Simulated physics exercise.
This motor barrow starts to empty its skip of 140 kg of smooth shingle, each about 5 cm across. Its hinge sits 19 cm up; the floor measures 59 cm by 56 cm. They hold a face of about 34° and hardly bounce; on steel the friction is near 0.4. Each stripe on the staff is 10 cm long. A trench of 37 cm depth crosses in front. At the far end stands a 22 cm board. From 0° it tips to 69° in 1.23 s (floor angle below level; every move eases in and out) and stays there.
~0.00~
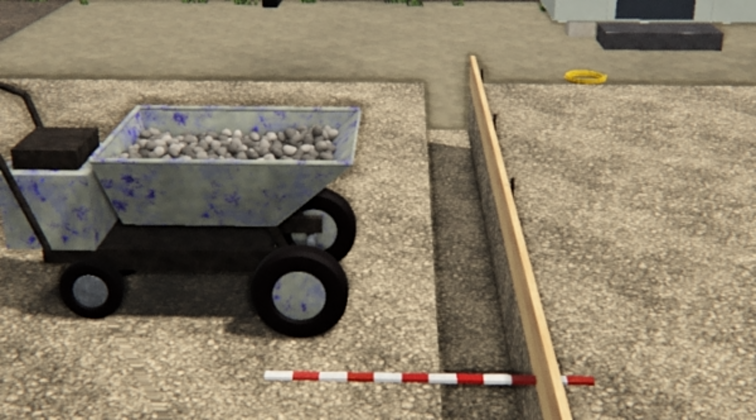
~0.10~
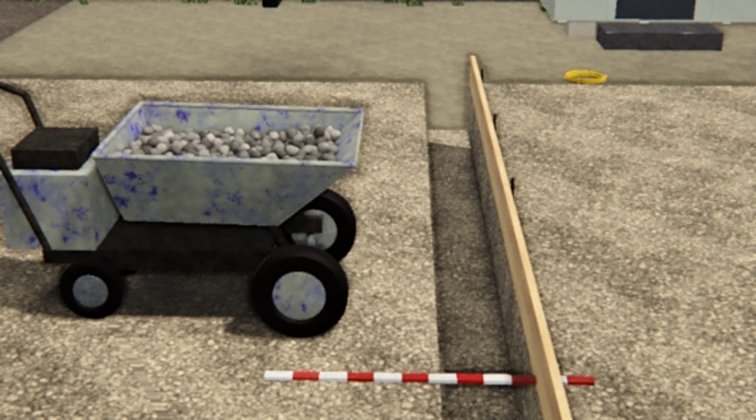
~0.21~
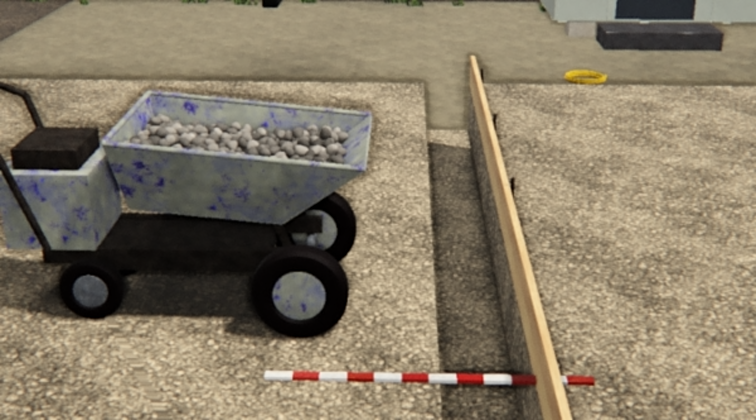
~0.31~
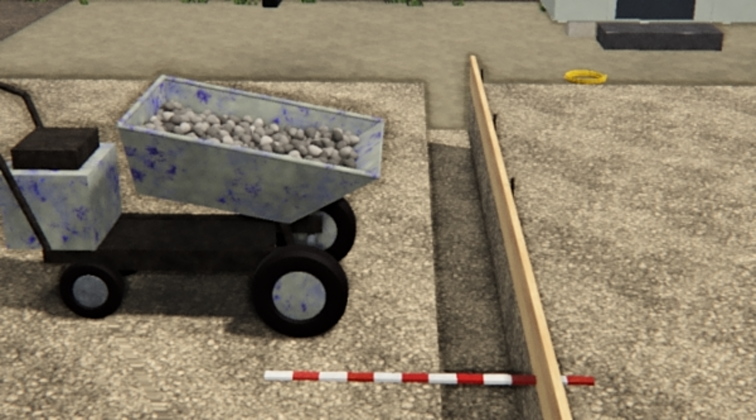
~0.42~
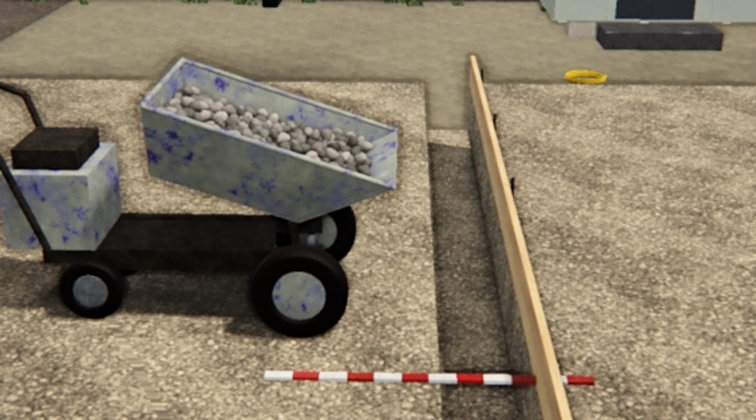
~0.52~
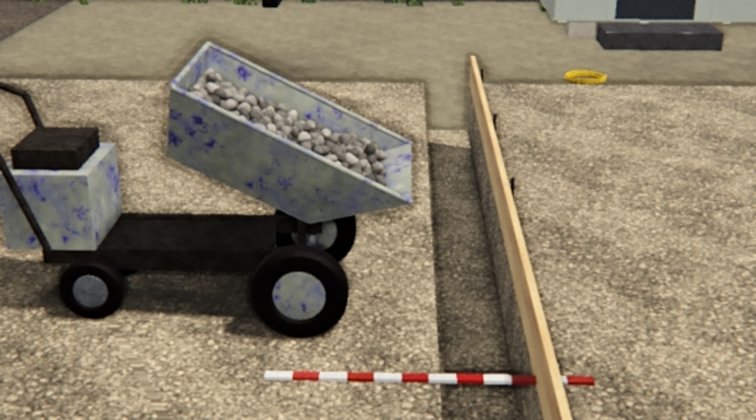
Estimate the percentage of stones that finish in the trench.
Close to 100 in a hundred.
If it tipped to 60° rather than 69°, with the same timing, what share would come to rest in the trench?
In that case some 95 per cent.
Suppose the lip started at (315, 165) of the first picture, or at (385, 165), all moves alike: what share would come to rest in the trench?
Near 100 per cent from the first place, 80 from the second.
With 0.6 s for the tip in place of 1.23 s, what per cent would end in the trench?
It would be near 90 per cent.
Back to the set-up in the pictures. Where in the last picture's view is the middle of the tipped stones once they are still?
Around (478, 360).
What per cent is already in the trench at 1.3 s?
Some 65 per cent.
After 0.9 s the floor is at 58°; 100 % in the skip; the foremost stones are at (452, 226).
After 1.3 s the floor is at 69°; 36 % in the skip, 64 % in the trench; the foremost stones are at (515, 282).
After 1.7 s the floor is at 69°; 5 % in the skip, 94 % in the trench; the foremost stones are at (546, 346).
After 3.6 s the floor is at 69°; 0 % in the skip, 100 % in the trench; the foremost stones are at (558, 348).
